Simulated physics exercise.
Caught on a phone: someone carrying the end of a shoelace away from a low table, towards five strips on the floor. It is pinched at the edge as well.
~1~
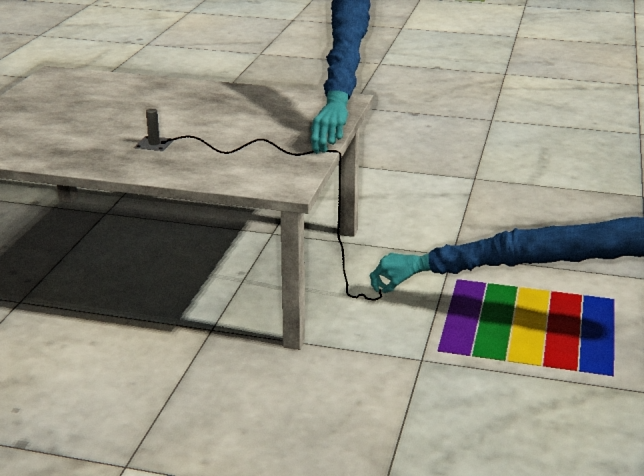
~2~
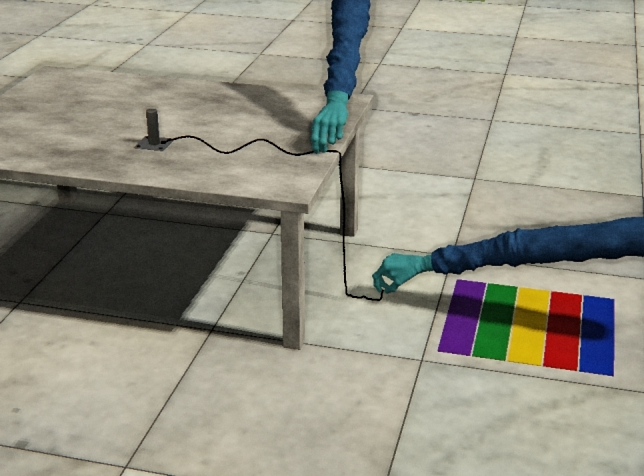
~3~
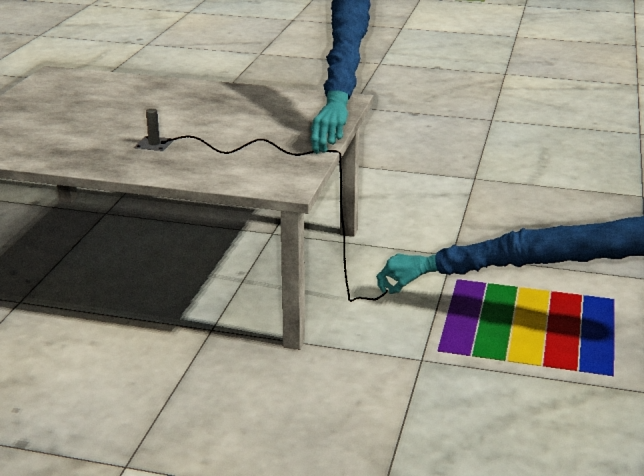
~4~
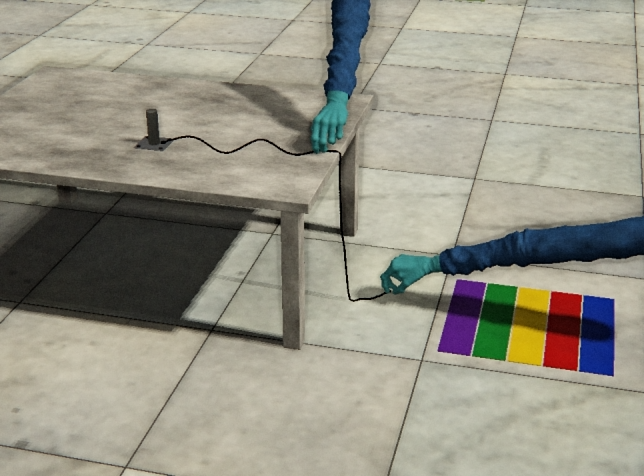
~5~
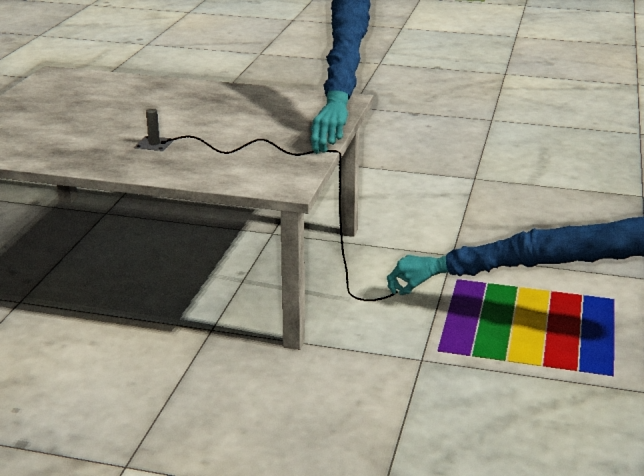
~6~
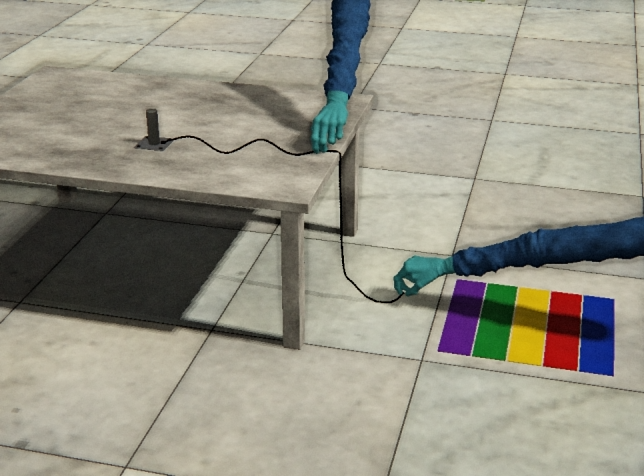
A hand slowly pulls a dark cord slightly right across the floor beside coloured strips.
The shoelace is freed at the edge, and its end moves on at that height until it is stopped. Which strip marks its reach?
It gets as far as the red strip.
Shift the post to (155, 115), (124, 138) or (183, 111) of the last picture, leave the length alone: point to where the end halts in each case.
In that order: (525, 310), (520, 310) and (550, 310).
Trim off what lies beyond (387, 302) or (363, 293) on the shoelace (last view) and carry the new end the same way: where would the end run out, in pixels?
In that order: (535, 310) and (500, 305).
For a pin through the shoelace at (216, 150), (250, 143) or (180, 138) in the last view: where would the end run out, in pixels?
The places are (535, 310), (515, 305) and (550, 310).
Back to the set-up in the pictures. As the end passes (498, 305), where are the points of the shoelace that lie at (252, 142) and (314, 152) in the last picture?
About (288, 152), and the other about (349, 189).
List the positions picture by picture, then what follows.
End (380, 289); purple (457, 339); green (491, 344); yellow (526, 349); red (561, 354); blue (597, 359), in the first frame.
End (383, 290); shoelace through (192, 137) (238, 149) (281, 150) (340, 159) (344, 224) (346, 285), in the second frame.
End (387, 290), in the third frame.
End (391, 291); shoelace through (192, 137) (238, 149) (281, 150) (340, 159) (341, 224) (348, 285), in the fourth frame.
End (397, 292), in the fifth frame.
End (404, 293); shoelace through (192, 137) (238, 149) (281, 150) (340, 159) (341, 224) (352, 282), in the sixth frame.
Early on, end near (498, 305); over green.
Midway, end near (539, 310); over yellow.
At the end of the slack, end near (563, 313); over red. The red one.
